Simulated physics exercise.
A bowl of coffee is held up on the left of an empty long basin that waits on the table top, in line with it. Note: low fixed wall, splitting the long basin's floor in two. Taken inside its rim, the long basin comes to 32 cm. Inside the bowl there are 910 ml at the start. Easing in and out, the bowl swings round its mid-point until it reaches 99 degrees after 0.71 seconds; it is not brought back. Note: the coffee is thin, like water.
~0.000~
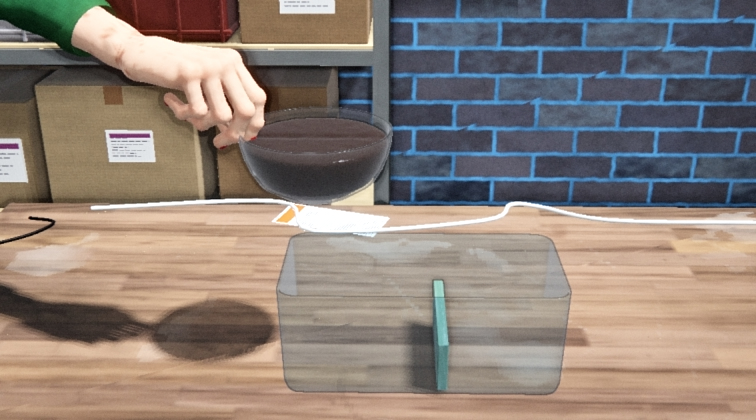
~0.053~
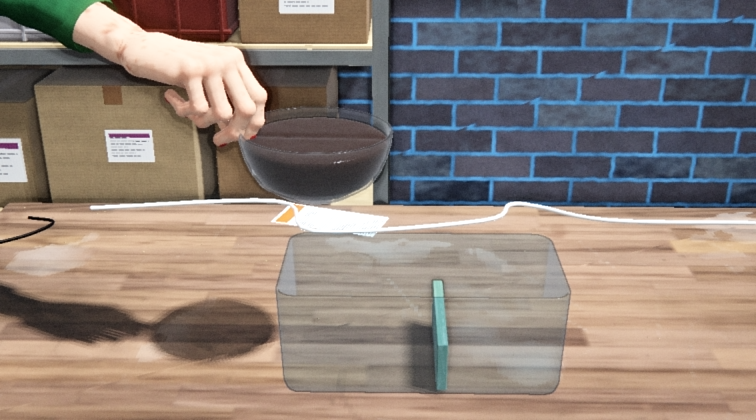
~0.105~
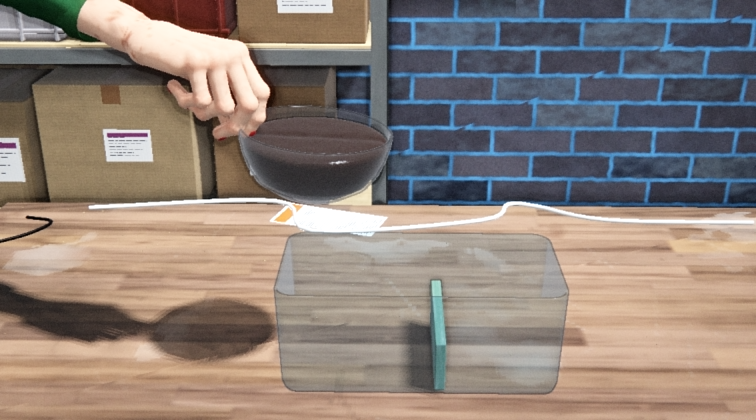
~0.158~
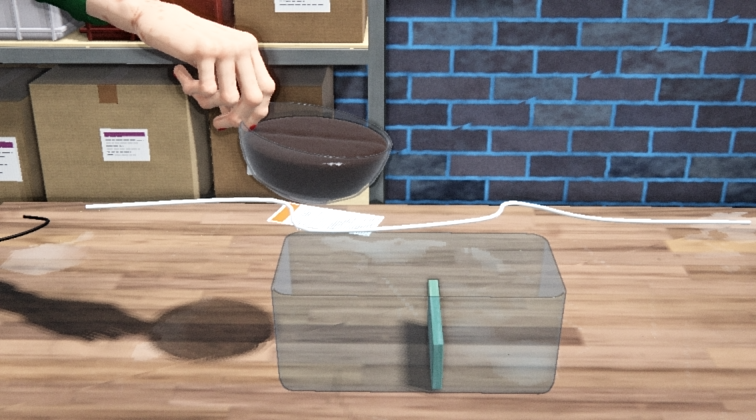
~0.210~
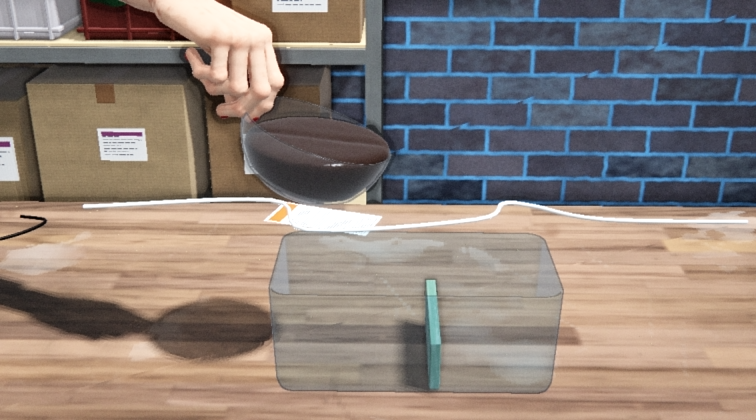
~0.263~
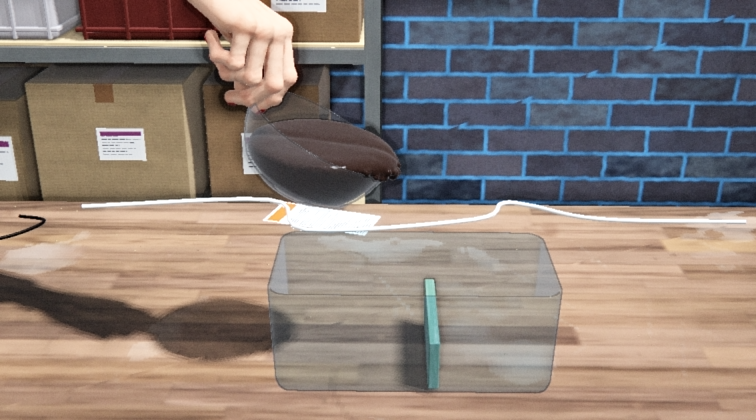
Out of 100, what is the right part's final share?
About 42 out of 100.
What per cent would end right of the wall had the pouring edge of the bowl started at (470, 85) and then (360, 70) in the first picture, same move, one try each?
Some 85 and 25 per cent, in that order.
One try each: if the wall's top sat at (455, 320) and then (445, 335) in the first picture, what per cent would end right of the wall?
Some 25 in a hundred, then some 40 in a hundred.
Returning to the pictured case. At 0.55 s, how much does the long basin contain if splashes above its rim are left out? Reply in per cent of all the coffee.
Some 50 per cent.
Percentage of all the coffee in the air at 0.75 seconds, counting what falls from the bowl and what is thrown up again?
Airborne fraction: Approx. 5 %.
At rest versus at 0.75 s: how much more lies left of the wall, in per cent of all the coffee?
That is roughly 4 in a hundred of the whole.
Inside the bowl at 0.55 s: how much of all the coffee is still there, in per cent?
Fraction remaining: Approx. 16 per cent.
By 0.55 s the tilt is 87° and 16 per cent is still to pour, 17 is left of the wall and 34 right of it.
By 0.75 s the tilt is 99° and 1 per cent is still to pour, 52 is left of the wall and 42 right of it.
By 0.97 s the tilt is 99° and 0 per cent is still to pour, 55 is left of the wall and 42 right of it.
By 1.21 s the tilt is 99° and 0 per cent is still to pour, 56 is left of the wall and 42 right of it.
At rest 56 per cent lies left of the wall, 42 right of it and 3 outside.
